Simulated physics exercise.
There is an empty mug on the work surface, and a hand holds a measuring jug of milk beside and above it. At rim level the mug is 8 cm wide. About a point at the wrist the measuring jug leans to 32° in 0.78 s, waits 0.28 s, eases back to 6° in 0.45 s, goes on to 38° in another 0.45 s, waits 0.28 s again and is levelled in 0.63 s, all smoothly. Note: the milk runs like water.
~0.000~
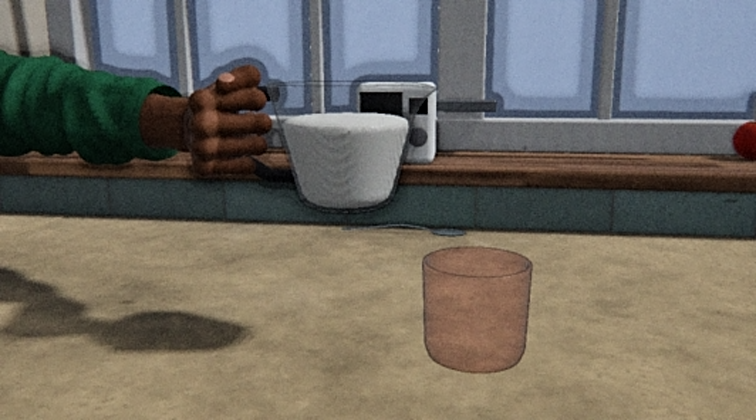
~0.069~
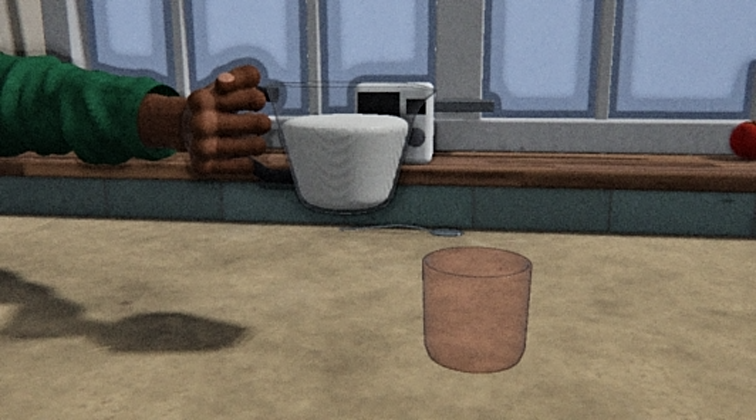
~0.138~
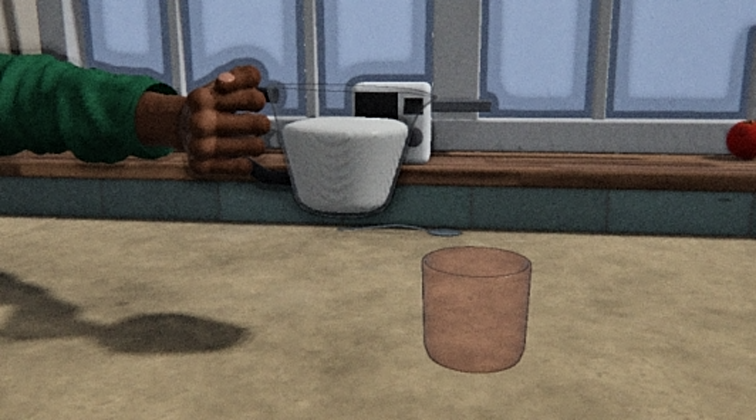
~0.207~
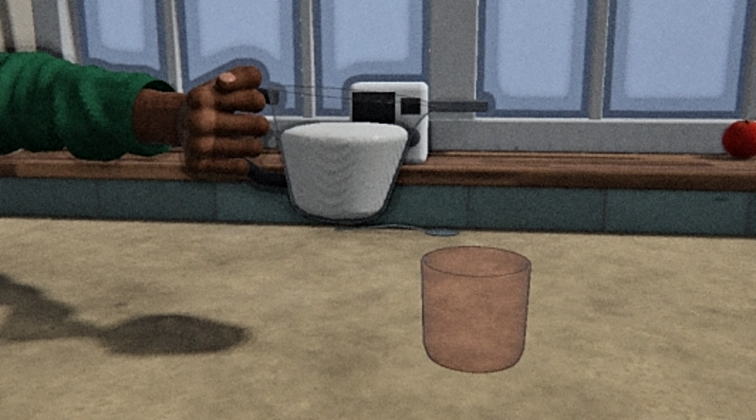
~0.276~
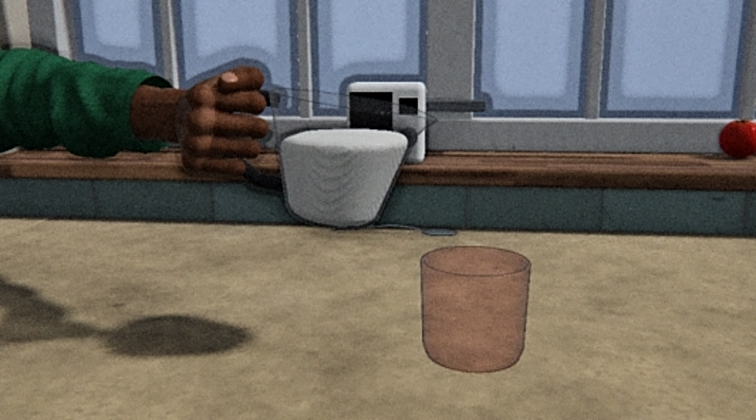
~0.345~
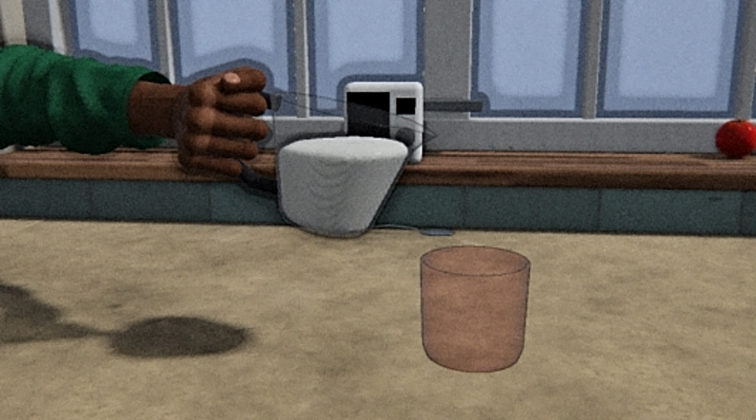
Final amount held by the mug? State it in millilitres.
I would say close to 95 ml.
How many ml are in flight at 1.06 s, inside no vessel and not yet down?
About 10 ml.
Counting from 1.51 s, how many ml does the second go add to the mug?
Roughly 50 ml more.
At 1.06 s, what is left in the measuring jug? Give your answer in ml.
Contents remaining: Around 390 ml.
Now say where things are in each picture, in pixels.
Tilt 0°; pouring edge (437, 87); surface from (287, 119) to (410, 121); the mug's rim runs from (425, 262) to (530, 266), in the first picture.
Tilt 1°; pouring edge (437, 89); surface from (286, 120) to (409, 122), in the second picture.
Tilt 2°; pouring edge (438, 95); surface from (286, 124) to (410, 126), in the third picture.
Tilt 5°; pouring edge (438, 105); surface from (286, 129) to (409, 131), in the fourth picture.
Tilt 9°; pouring edge (439, 119); surface from (285, 137) to (410, 137), in the fifth picture.
Tilt 13°; pouring edge (438, 134); surface from (284, 146) to (410, 147), in the sixth picture.
Then, 1.06 s in, the tilt is 32° and the mug has 25 ml, the measuring jug 390 ml, and 0 ml is on the work surface.
Then, 1.51 s in, the tilt is 6° and the mug has 40 ml, the measuring jug 385 ml, and 0 ml is on the work surface.
Then, 2.24 s in, the tilt is 38° and the mug has 65 ml, the measuring jug 340 ml, and 0 ml is on the work surface.
Then, 2.69 s in, the tilt is 7° and the mug has 95 ml, the measuring jug 330 ml, and 0 ml is on the work surface.
Finally, the mug has 95 ml, the measuring jug 330 ml, and 0 ml is on the work surface.
